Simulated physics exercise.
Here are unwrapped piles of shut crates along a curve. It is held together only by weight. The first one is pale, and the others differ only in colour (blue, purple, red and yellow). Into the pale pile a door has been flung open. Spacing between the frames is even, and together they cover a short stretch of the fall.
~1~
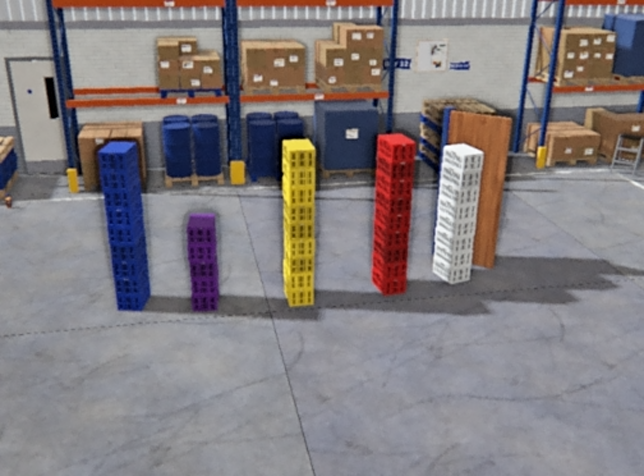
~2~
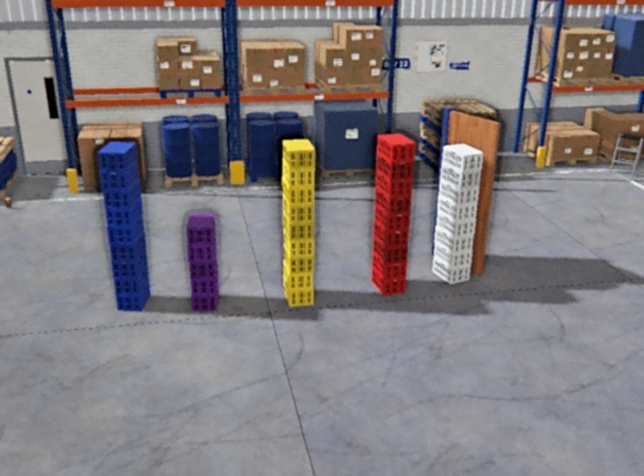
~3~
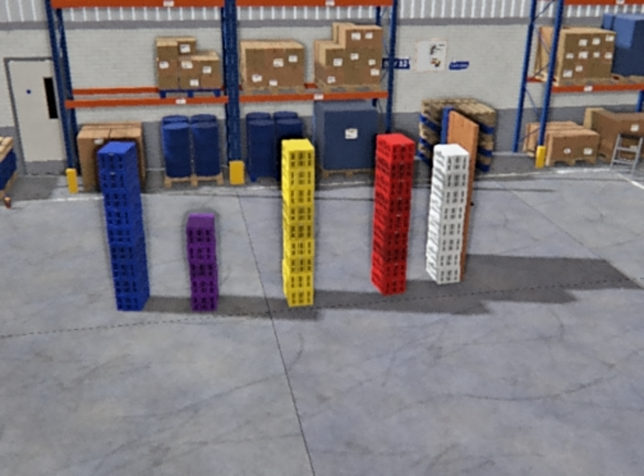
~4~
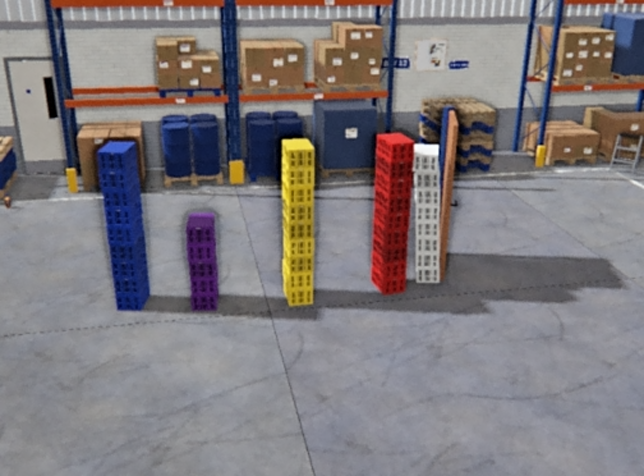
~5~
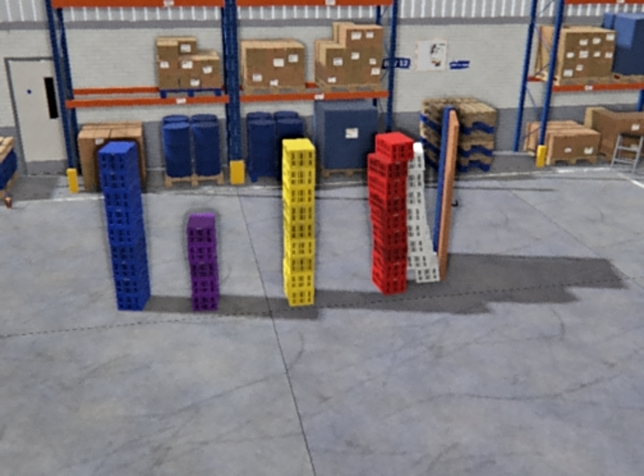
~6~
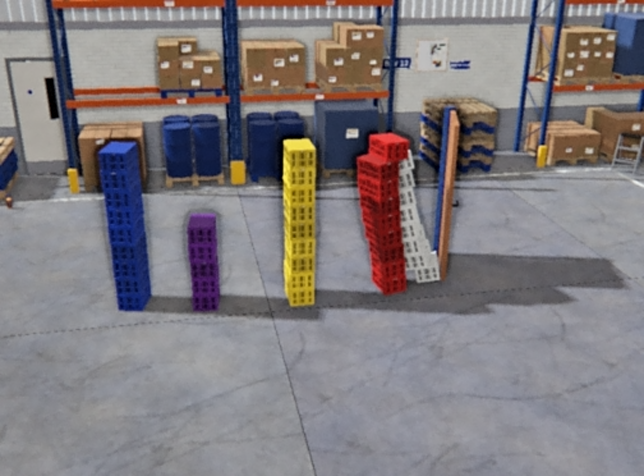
In a warehouse, stacks of blue, purple, yellow, red and white crates stand in a curved row on a concrete floor. A wooden door at the right swings leftward into the white stack, shifting it toward the red one. Both stacks then lean left, the red one's upper crates sliding out of line.
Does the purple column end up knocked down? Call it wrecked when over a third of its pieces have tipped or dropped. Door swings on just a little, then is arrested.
Yes, it is brought down.
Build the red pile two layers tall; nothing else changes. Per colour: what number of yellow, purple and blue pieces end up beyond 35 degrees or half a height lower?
Per pile, yellow = 0, purple = 0, blue = 0.
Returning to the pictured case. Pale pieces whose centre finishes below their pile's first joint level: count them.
The number is 8.
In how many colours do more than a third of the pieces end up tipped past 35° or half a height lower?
That gives 3 overall.
Soon after the last picture, 7 of the pale pile down; none of the 5 purple crates down (1 of 32 in all colours); top purple crate unmoved; top red crate leaning steeply, half its height lower.
A little later, 7 of the pale pile down; none of the 5 purple crates down (9 of 32 in all colours); top purple crate unmoved; top red crate on its side.
Later still, 7 of the pale pile down; none of the 5 purple crates down (17 of 32 in all colours); top purple crate shifted half its height; top yellow crate on its side.
After that, 7 of the pale pile down; 4 of the 5 purple crates down (21 of 32 in all colours); top purple crate about its own height lower; top yellow crate upside down.
At rest, 7 of the pale pile down; 4 of the 5 purple crates down (21 of 32 in all colours); top purple crate about its own height lower; top yellow crate upside down. As the last picture would show them, middles, top purple crate near (145, 250), top yellow crate near (284, 262).
